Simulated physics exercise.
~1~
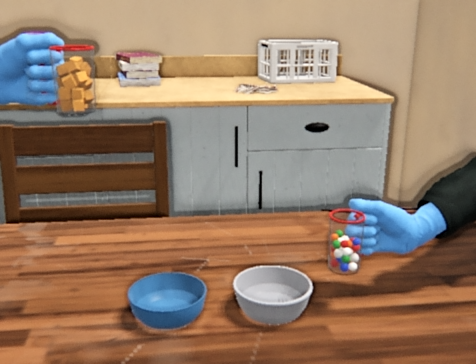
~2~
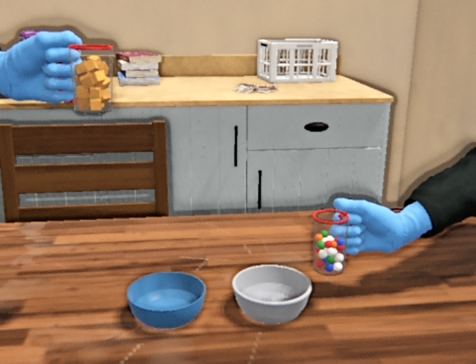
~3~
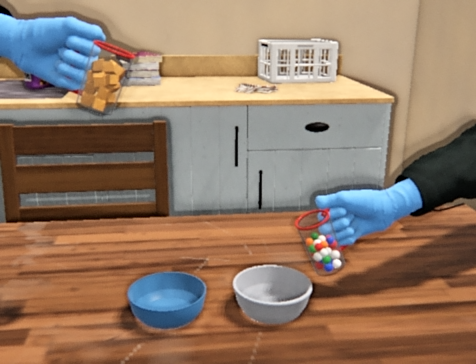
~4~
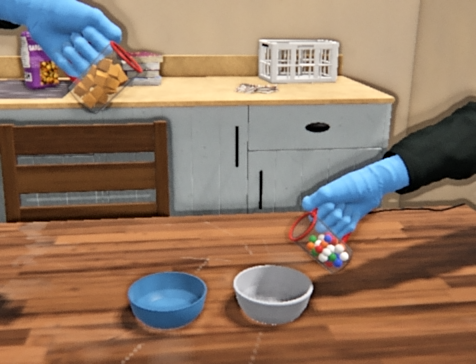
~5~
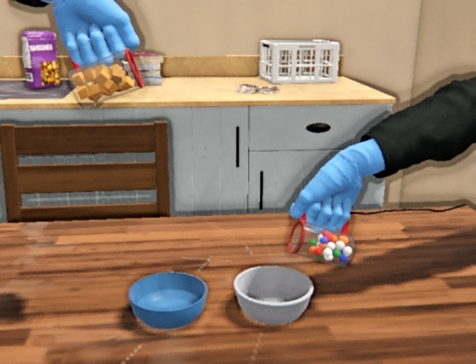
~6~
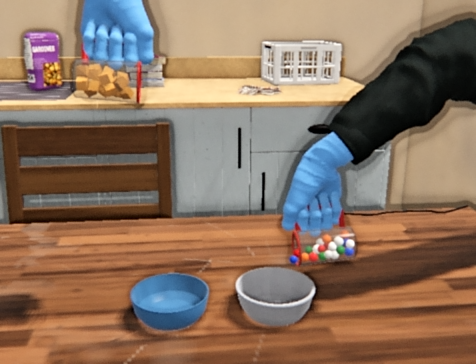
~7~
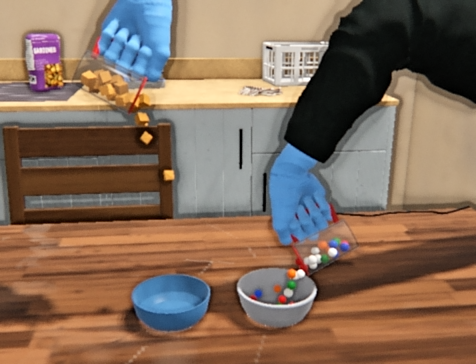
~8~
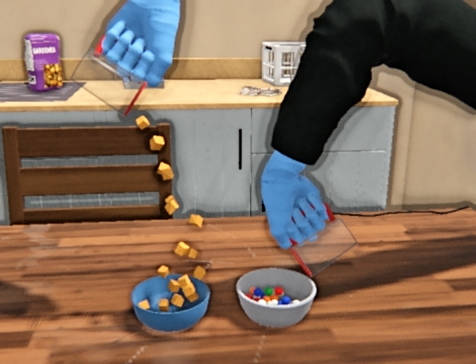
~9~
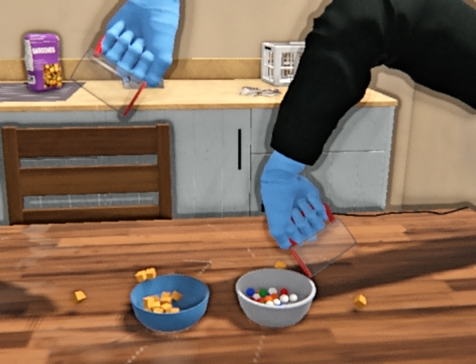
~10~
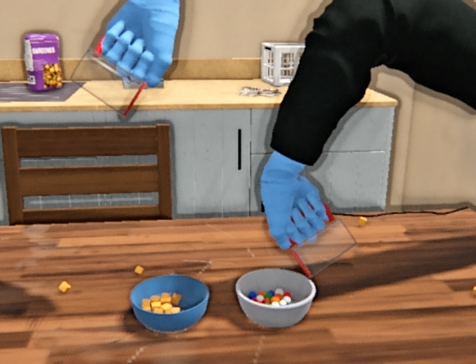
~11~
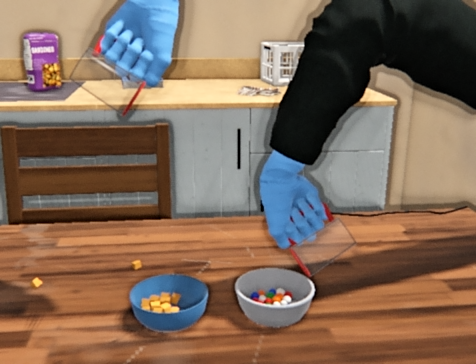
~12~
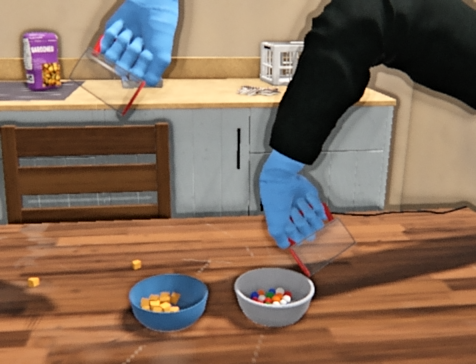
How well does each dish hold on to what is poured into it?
The blue dish on the left keeps most of its cubes but lets several bounce away, while the grey dish on the right catches all of the coloured balls.
